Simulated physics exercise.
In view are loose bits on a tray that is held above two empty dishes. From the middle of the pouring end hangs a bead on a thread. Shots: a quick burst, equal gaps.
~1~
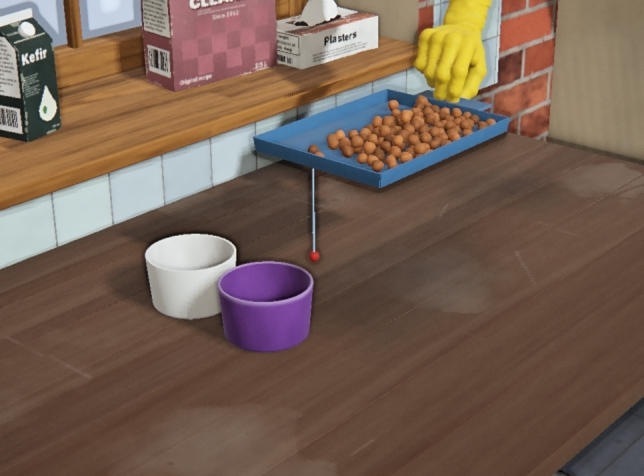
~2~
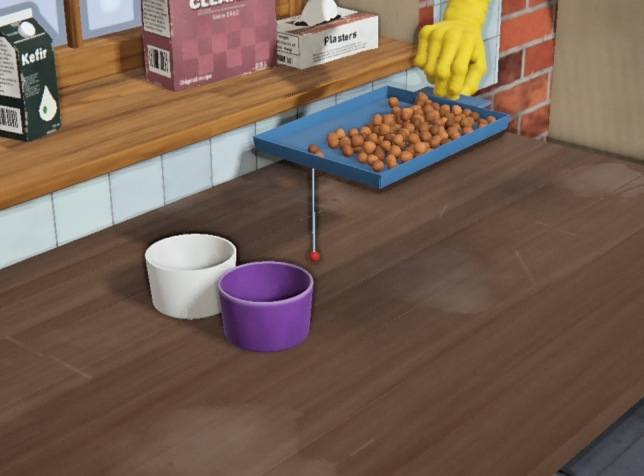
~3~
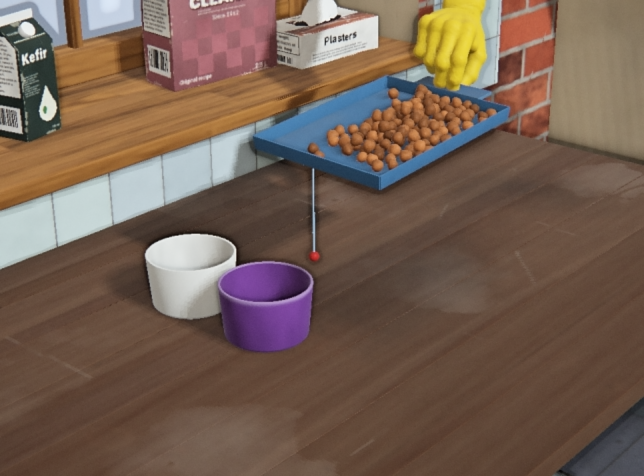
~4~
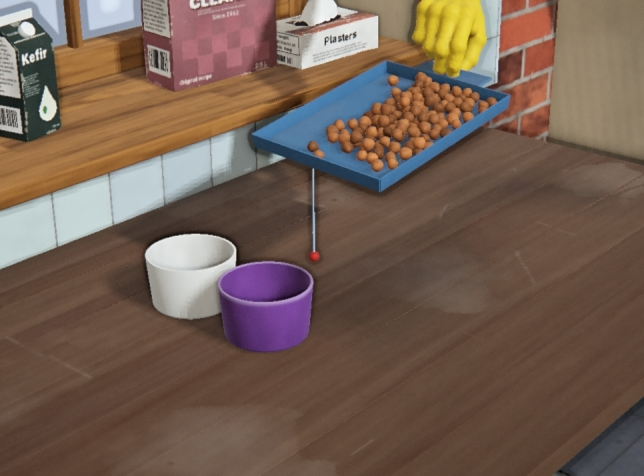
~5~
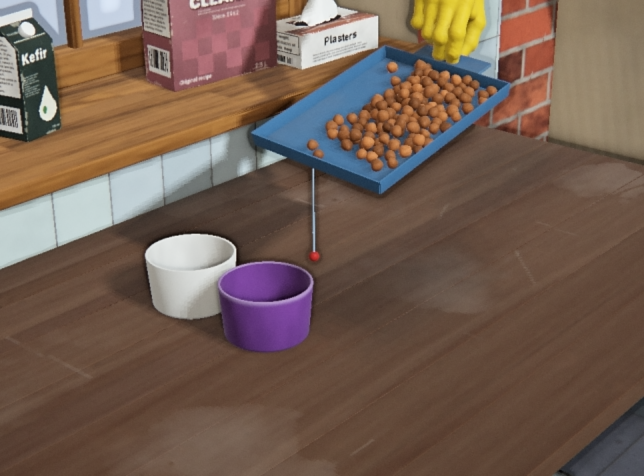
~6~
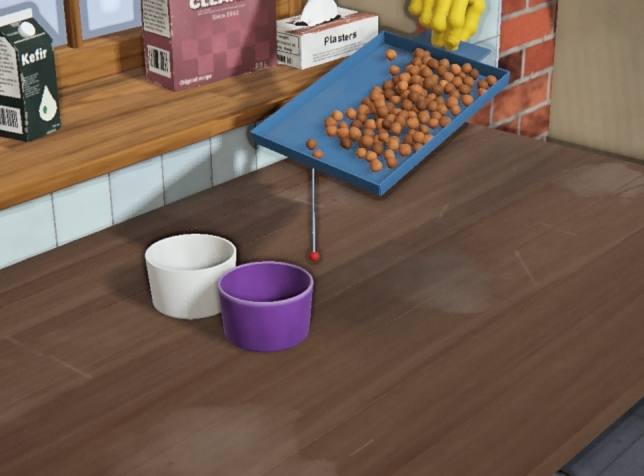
Yellow-gloved hand raising the far end of a blue tray of hazelnuts, tilting it steadily above empty white and purple dishes.
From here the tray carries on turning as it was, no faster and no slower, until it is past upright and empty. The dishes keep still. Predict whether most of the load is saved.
Only a minority of it is saved.
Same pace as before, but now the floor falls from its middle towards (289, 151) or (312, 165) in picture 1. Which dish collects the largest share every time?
Well, at the first place the right-side one, and at the second the right-side one.
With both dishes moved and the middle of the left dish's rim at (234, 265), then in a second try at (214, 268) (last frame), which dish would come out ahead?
In the first position the right of the two, in the second the right of the two.
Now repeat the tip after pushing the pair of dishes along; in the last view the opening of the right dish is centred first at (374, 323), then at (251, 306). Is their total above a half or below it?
Past half, then shy of half.
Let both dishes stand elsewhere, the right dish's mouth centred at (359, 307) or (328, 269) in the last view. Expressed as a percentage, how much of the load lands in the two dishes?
About 70% on the first try and 0% on the second.
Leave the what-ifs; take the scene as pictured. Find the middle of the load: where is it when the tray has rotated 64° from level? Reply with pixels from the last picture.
Around (370, 135).
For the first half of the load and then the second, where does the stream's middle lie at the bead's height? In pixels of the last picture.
First around (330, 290), afterwards around (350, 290).
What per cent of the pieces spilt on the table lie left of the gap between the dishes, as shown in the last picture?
Left portion: Around 10 %.
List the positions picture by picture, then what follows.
Corners of the pouring end (256, 137) and (380, 173), level; middle of the load (407, 135), hazelnuts; left dish (159, 287); right dish (233, 319); bead on its thread (314, 256), in the first frame.
Corners of the pouring end (256, 136) and (380, 174), level; middle of the load (407, 133), in the second frame.
Corners of the pouring end (255, 135) and (380, 175), tipped barely, lowest at the right corner; middle of the load (407, 128), in the third frame.
Corners of the pouring end (255, 134) and (379, 178), tipped a little, lowest at the right corner; middle of the load (407, 121), in the fourth frame.
Corners of the pouring end (254, 132) and (379, 181), tipped a little, lowest at the right corner; middle of the load (407, 114), in the fifth frame.
Corners of the pouring end (253, 131) and (379, 183), tipped clearly, lowest at the right corner; middle of the load (406, 107); left dish (159, 287); right dish (233, 319), in the sixth frame.
Just after the last frame, tray tipped steeply; the larger part on the tray; just a few outside both; about a tenth in the air.
A moment on, tray tipped past a quarter turn; the larger part on the tray; just a few in the right dish; about a tenth outside both; just a few in the air.
Further on, tray tipped past a quarter turn; about a tenth in the right dish; the larger part outside both.
When it is over, tray tipped past a quarter turn; about a tenth in the right dish; not one in the left dish; the larger part outside both.
